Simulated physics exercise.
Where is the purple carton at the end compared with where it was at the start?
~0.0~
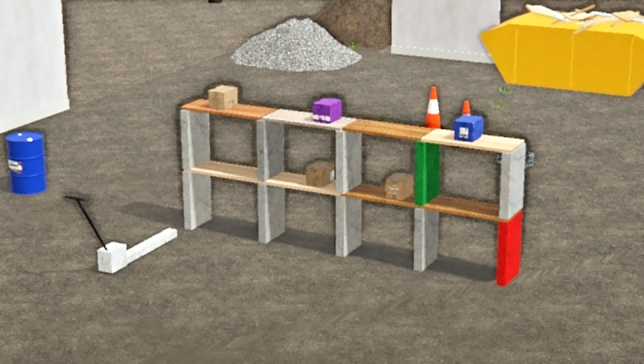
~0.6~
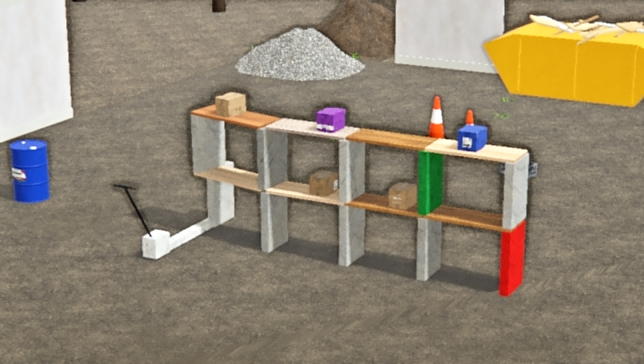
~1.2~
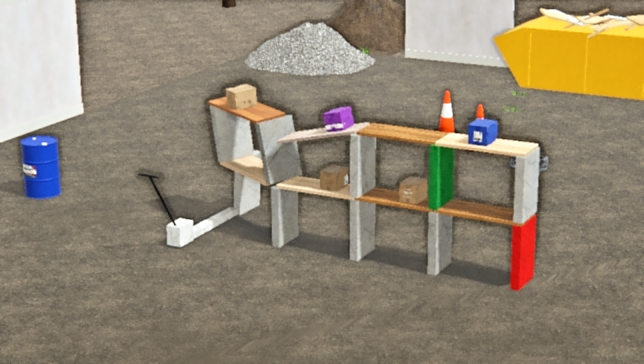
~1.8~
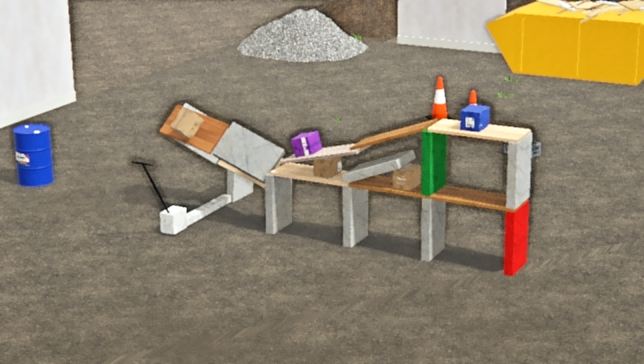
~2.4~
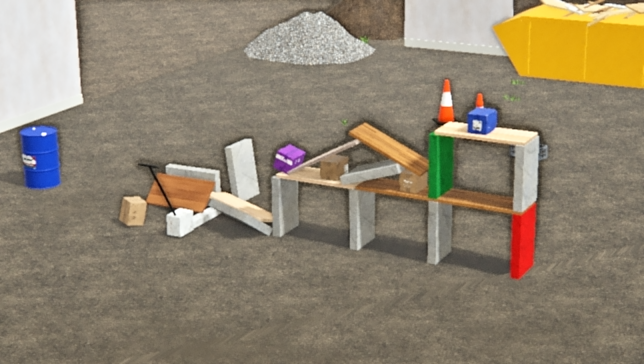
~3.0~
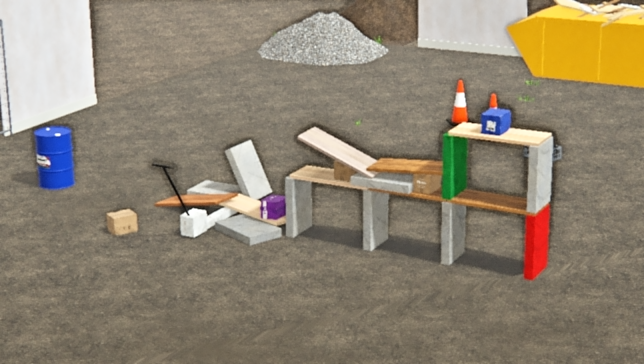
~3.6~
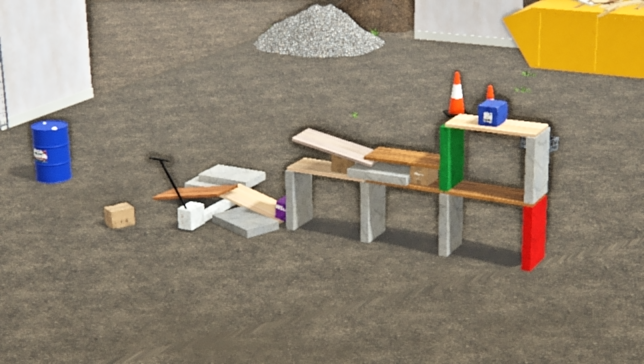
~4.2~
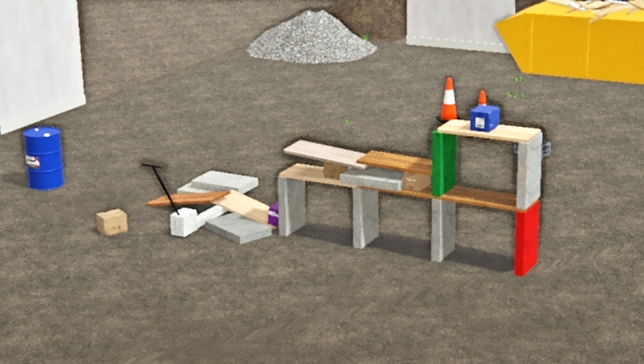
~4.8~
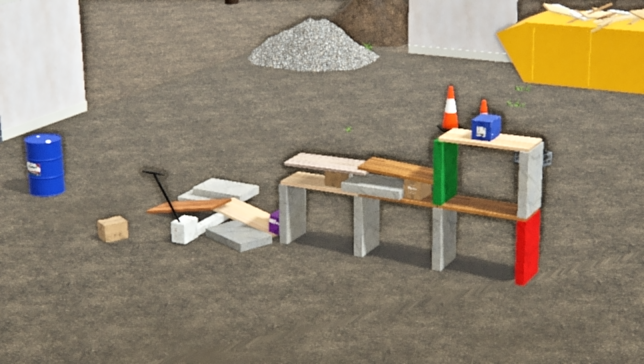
It started on top of the upper tier, left of the middle of the row, and it ended down at the right edge of the fallen heap, lower and further left.
